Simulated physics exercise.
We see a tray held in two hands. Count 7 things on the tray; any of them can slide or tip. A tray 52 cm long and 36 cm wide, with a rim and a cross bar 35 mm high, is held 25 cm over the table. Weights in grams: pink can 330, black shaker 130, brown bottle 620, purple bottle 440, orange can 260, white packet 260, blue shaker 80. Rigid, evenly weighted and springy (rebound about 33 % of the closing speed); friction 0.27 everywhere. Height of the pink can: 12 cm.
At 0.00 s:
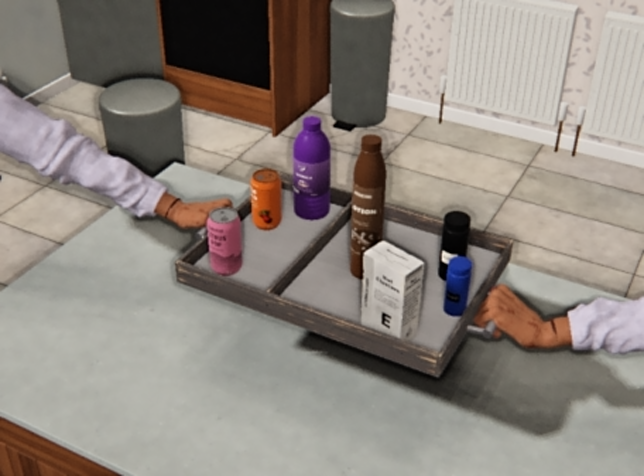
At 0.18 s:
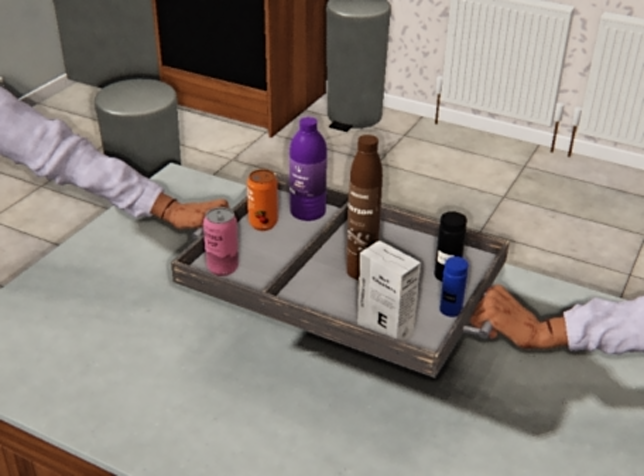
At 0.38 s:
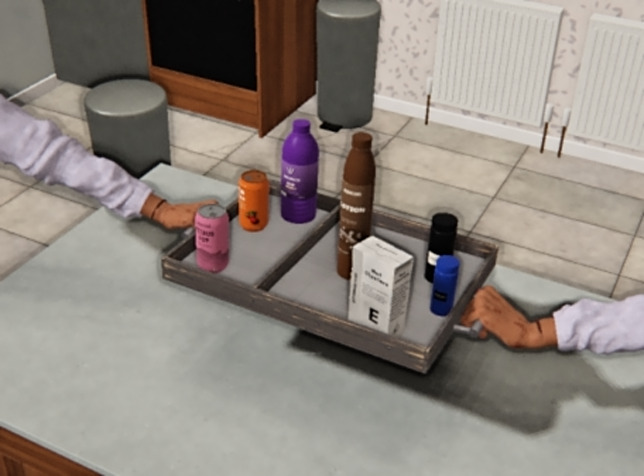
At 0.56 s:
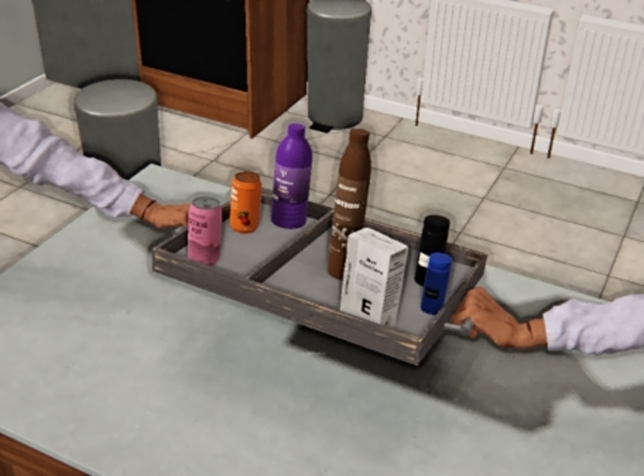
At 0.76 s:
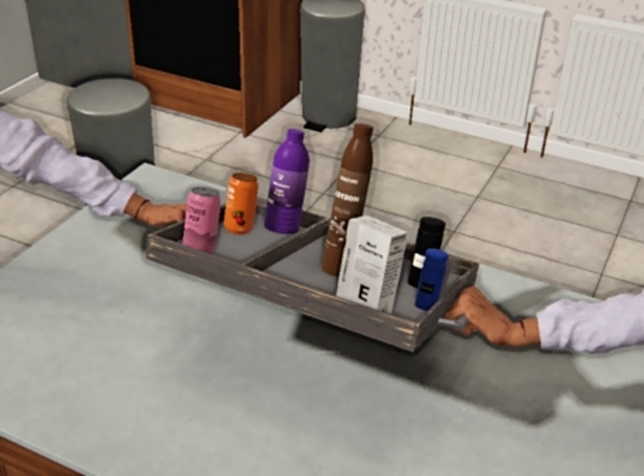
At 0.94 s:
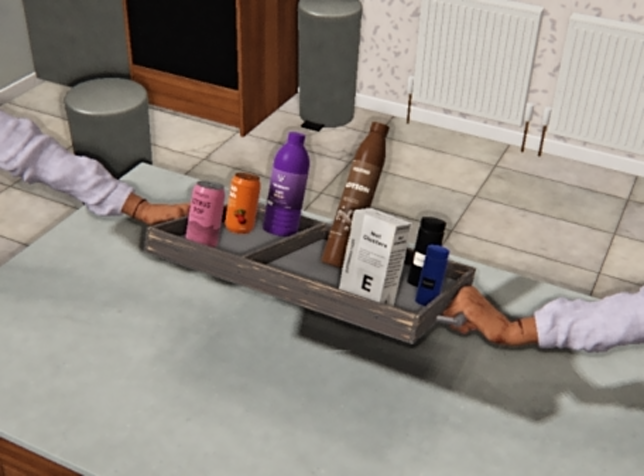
Two hands in pale lilac sleeves hold a grey wooden tray by its ends above a grey-green table, seen from above in a tiled room with white radiators behind. Pink and orange cans stand at the left, purple and brown bottles near the middle, and a white packet with black and blue containers at the right. The tray drifts slightly left, then its far edge dips steadily while the brown bottle leans and the pink can and packet slide slightly.
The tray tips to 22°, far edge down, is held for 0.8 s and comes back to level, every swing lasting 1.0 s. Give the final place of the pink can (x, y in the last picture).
Resting place of the pink can: (250, 189).
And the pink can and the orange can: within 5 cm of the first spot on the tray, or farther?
The pink can gets shifted; the orange can gets shifted.
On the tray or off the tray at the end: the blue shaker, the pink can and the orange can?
The blue shaker ends off the tray; the pink can is still on the tray; the orange can ends on the tray.
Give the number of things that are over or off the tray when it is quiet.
In all, 4.
After 1.24 s, tray tilted 22°, far edge down; brown bottle now off the tray; pink can moved 13 cm near (234, 207); black shaker 13° off its base.
After 1.64 s, tray tilted 22°, far edge down; black shaker, white packet and blue shaker now off the tray; pink can moved 22 cm near (253, 201); orange can moved 11 cm.
After 2.24 s, tray tilted 17°, far edge down; pink can moved 22 cm near (254, 198); orange can moved 11 cm.
In the end (3.4 s), off the tray, black shaker, brown bottle, white packet and blue shaker; not toppled but over 5 cm from the start, pink can and orange can; purple bottle under 5 cm from the start. At the end, from the last picture's camera, pink can near (250, 189).
